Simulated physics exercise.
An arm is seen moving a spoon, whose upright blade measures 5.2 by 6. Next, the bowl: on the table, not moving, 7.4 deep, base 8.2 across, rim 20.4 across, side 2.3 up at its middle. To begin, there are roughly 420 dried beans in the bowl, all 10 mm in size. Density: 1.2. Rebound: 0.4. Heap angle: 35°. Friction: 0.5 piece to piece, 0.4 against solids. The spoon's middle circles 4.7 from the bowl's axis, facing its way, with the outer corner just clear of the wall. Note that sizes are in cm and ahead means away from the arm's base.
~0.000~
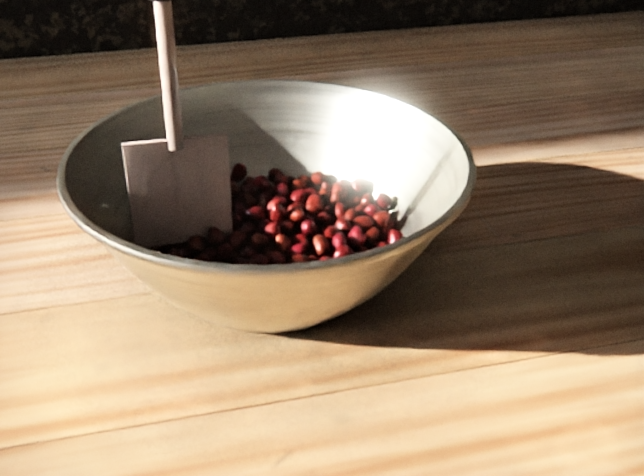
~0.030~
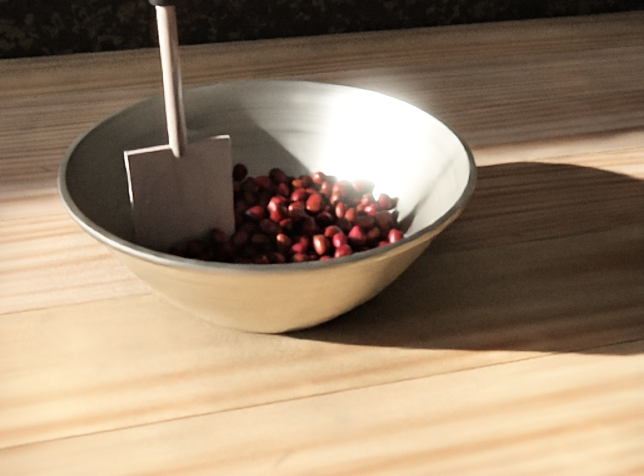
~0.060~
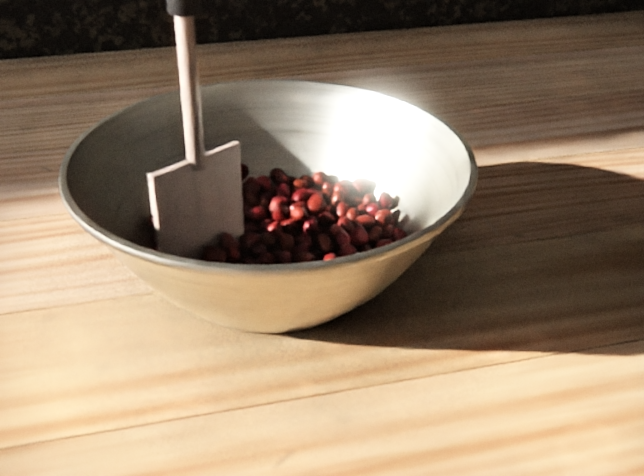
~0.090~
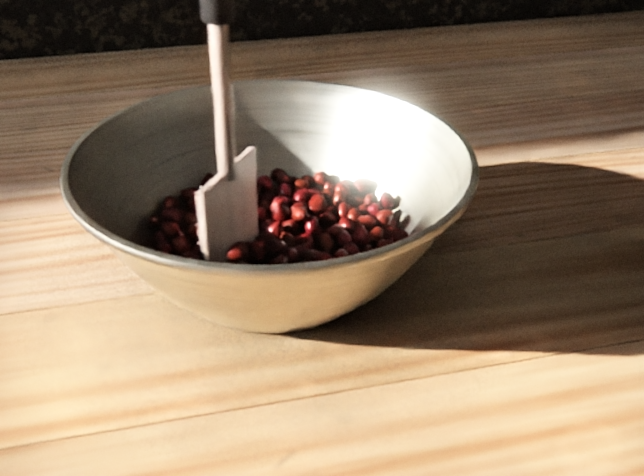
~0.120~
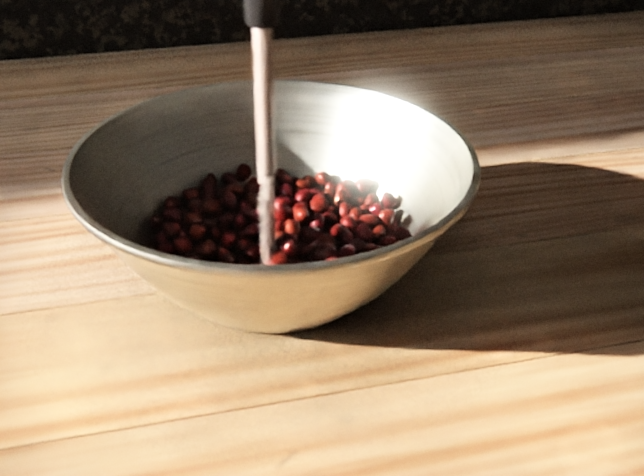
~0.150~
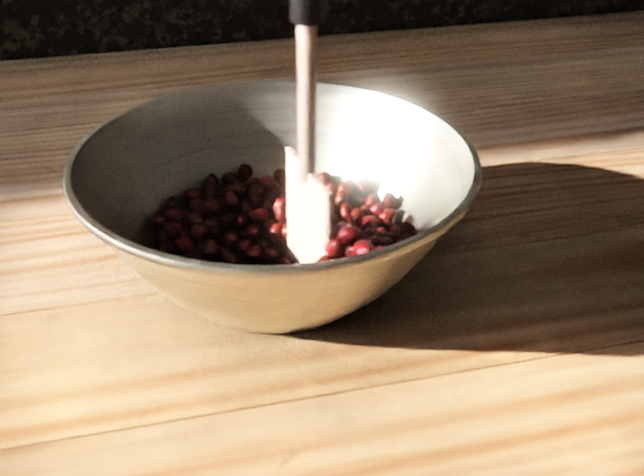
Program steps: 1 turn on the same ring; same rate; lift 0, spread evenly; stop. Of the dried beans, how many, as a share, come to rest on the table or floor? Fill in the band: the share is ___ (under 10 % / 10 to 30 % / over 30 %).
The share is under 10 %.
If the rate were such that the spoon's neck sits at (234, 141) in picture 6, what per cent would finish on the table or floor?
Roughly 0 percent of it.
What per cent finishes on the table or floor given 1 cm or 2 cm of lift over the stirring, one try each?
Some 0 and some 0 per cent.
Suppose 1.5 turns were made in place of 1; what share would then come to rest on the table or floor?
Then some 5 per cent.
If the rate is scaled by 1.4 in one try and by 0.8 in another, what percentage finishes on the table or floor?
Around 15 percent on the first try and 0 percent on the second.
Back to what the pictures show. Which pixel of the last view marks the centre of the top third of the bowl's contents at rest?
Centre of top third: Approx. (215, 264).
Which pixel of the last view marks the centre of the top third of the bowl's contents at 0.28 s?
Roughly pixel (344, 179).
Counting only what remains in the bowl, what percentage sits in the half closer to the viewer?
Around 60 percent of it.
After 0.28 s, 197° round, highest piece 8 above the table; 416 in the bowl, 3 in flight or on the tool.
After 0.41 s, 296° round, highest piece 9 above the table; 410 in the bowl, 4 on the table or floor, 5 in flight or on the tool.
After 0.68 s, 0° round, highest piece 7 above the table; 400 in the bowl, 19 on the table or floor.
After 1.38 s, 0° round, highest piece 6 above the table; 400 in the bowl, 19 on the table or floor.
In the end, 400 in the bowl, 19 on the table or floor. That is 5 % on the table or floor.
